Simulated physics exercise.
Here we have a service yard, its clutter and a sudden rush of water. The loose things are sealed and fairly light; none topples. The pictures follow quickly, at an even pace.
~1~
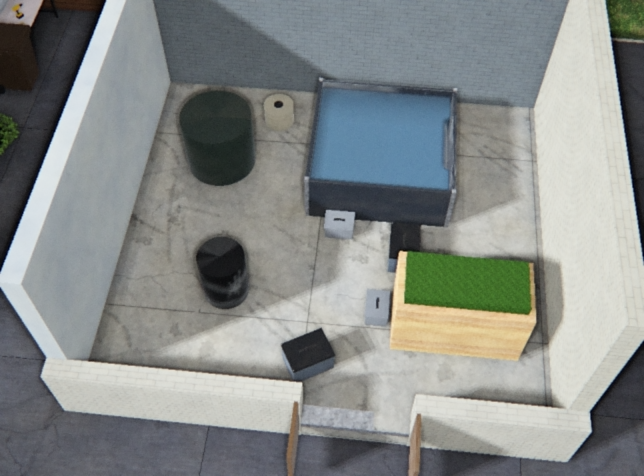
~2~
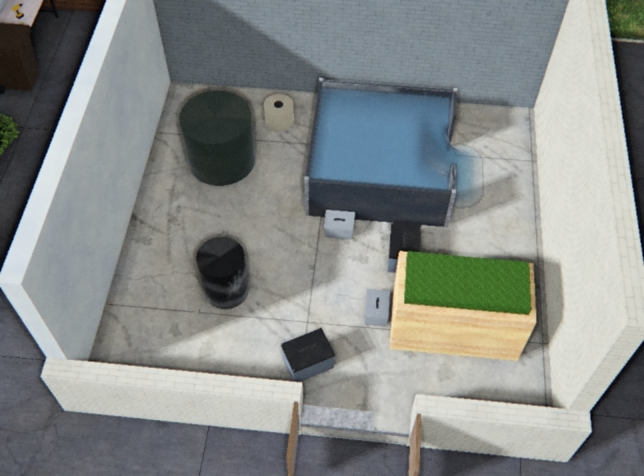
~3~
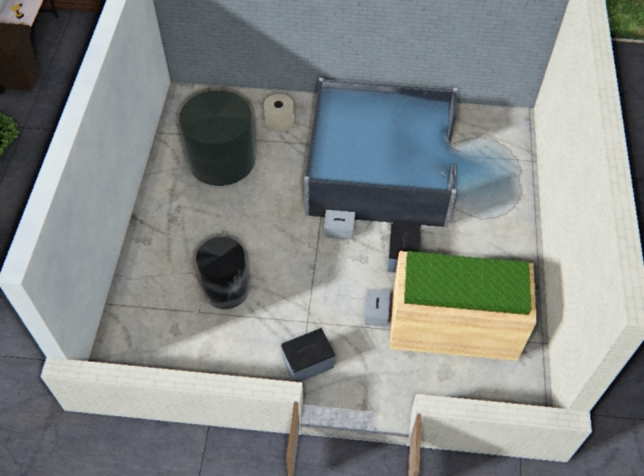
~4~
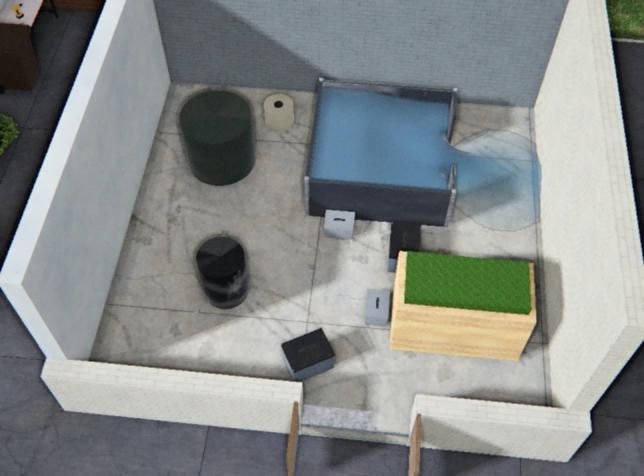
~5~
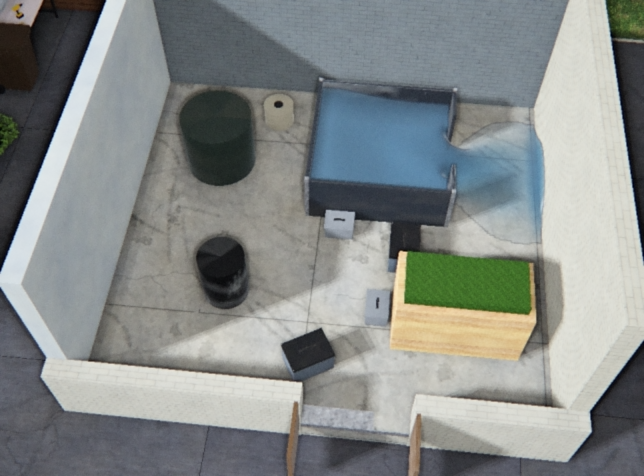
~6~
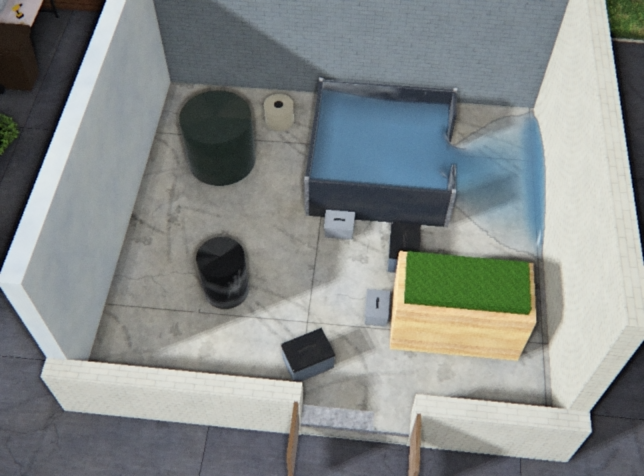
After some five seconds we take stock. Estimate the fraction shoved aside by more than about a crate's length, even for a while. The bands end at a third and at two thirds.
It is between one and two thirds.
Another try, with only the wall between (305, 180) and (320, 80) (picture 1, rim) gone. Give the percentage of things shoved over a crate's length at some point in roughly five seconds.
Near 80 in a hundred.
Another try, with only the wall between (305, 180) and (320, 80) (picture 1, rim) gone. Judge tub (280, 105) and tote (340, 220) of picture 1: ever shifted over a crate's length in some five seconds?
As listed: That far or more, never so far.
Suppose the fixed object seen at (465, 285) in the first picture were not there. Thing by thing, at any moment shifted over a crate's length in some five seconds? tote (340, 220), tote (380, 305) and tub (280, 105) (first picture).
In turn: Under that, pushed that far, no.
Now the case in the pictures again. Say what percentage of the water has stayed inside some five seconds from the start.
Some 100 per cent.
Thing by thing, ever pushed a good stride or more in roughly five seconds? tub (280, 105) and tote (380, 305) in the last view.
In that order: No, never so far.
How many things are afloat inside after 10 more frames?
The number is 0.
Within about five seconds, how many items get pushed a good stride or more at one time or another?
3 of them.
A moment on, 0 of 5 are well off their spots; 0 afloat.
Next, 0 of 5 are well off their spots; 0 afloat.
Later, 1 of 5 are well off their spots; 1 afloat.
In the end, 3 of 5 are well off their spots, and 3 have been at some point; 1 afloat.
